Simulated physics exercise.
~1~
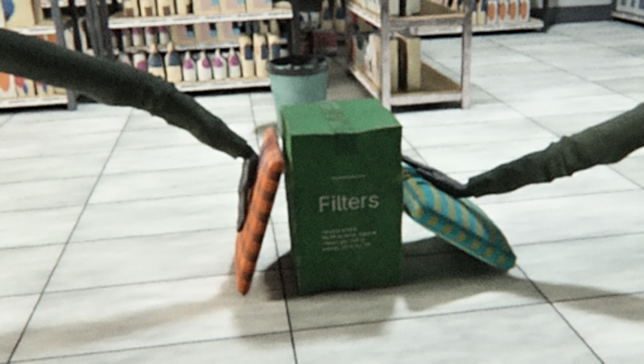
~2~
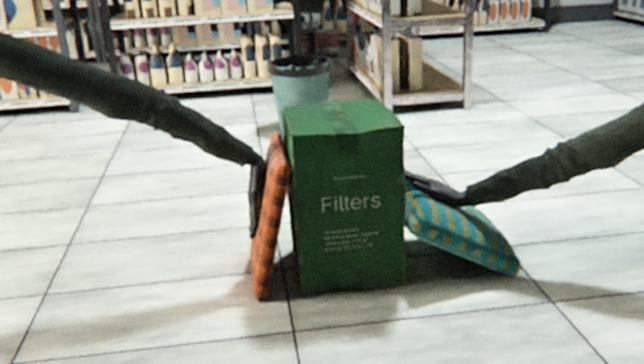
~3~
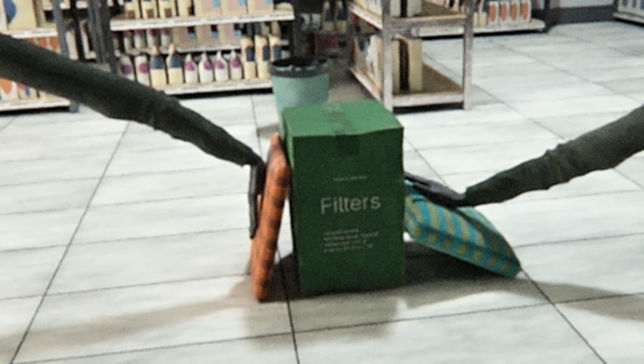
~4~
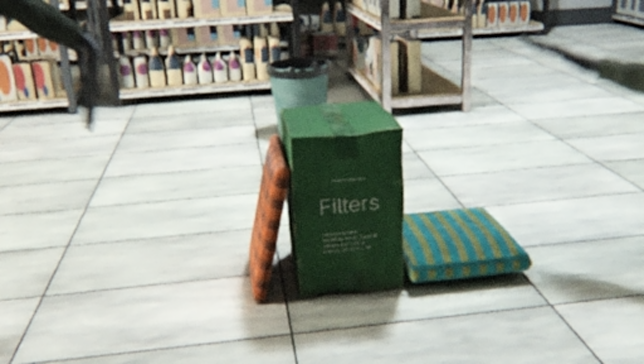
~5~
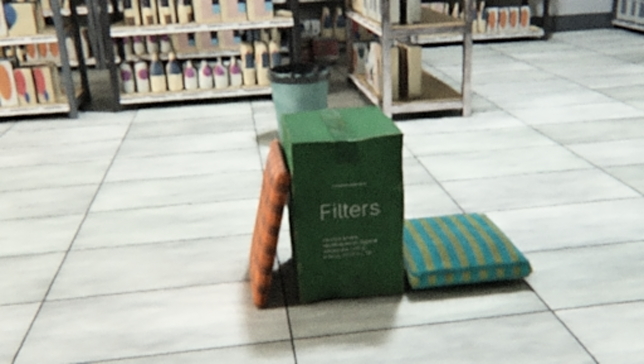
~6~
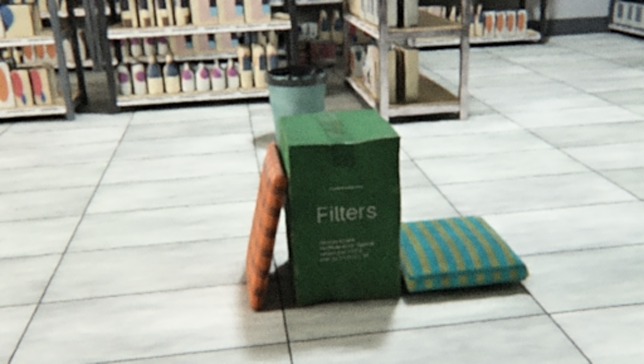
At first, two dark-sleeved arms reach in from either side of a green box labelled Filters, standing on a pale tiled floor with store shelves behind it. The left hand holds an orange seat pad against the box, while the right holds a turquoise striped cushion at a slant on the other side. The pad shifts slightly to stand more upright, and the cushion's lower edge moves out a little. Then both hands let go and pull away, and the cushion drops flat to the floor. The orange pad stays propped against the unmoved box, with the cushion lying beside it.
